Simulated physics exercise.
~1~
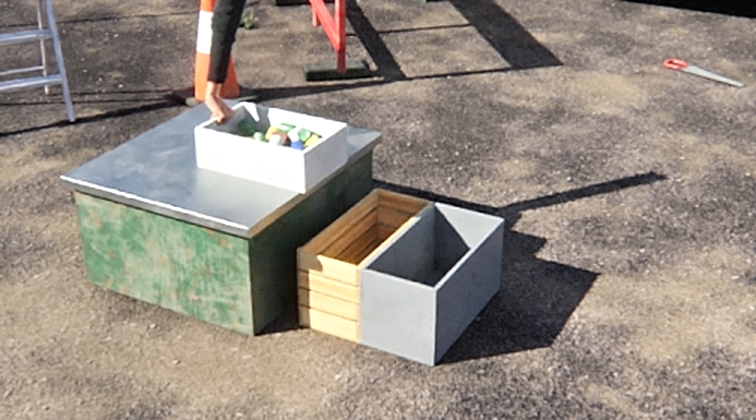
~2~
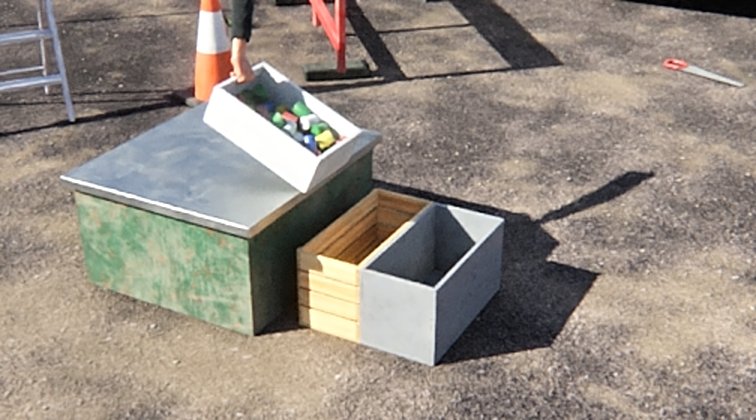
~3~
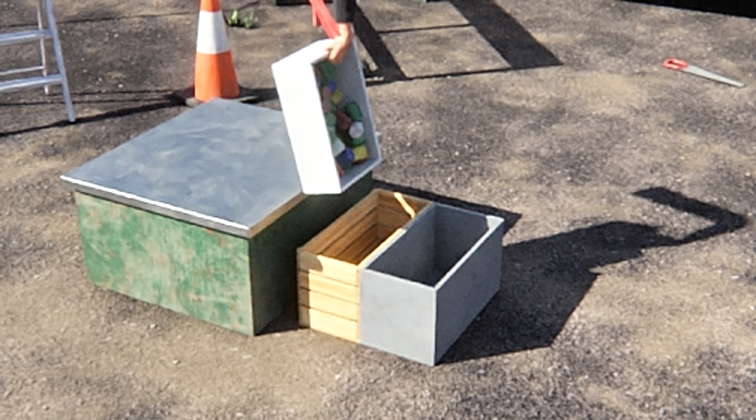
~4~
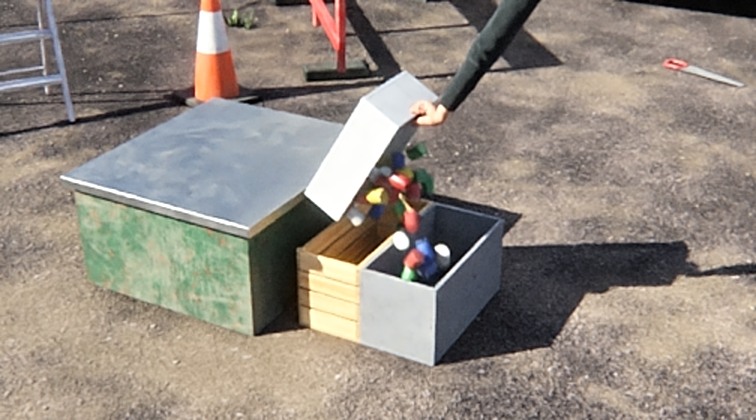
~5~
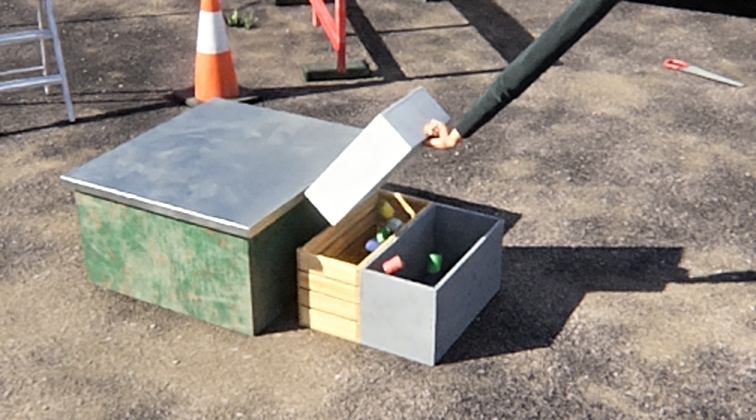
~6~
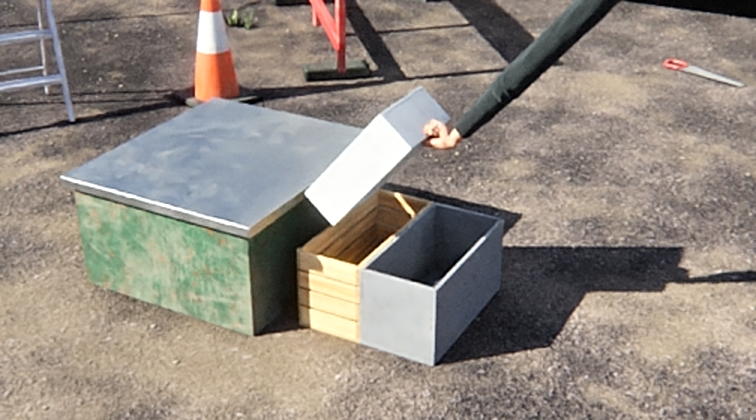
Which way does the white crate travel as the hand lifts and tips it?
The white crate moves to the right, ending up tilted over the wooden box.
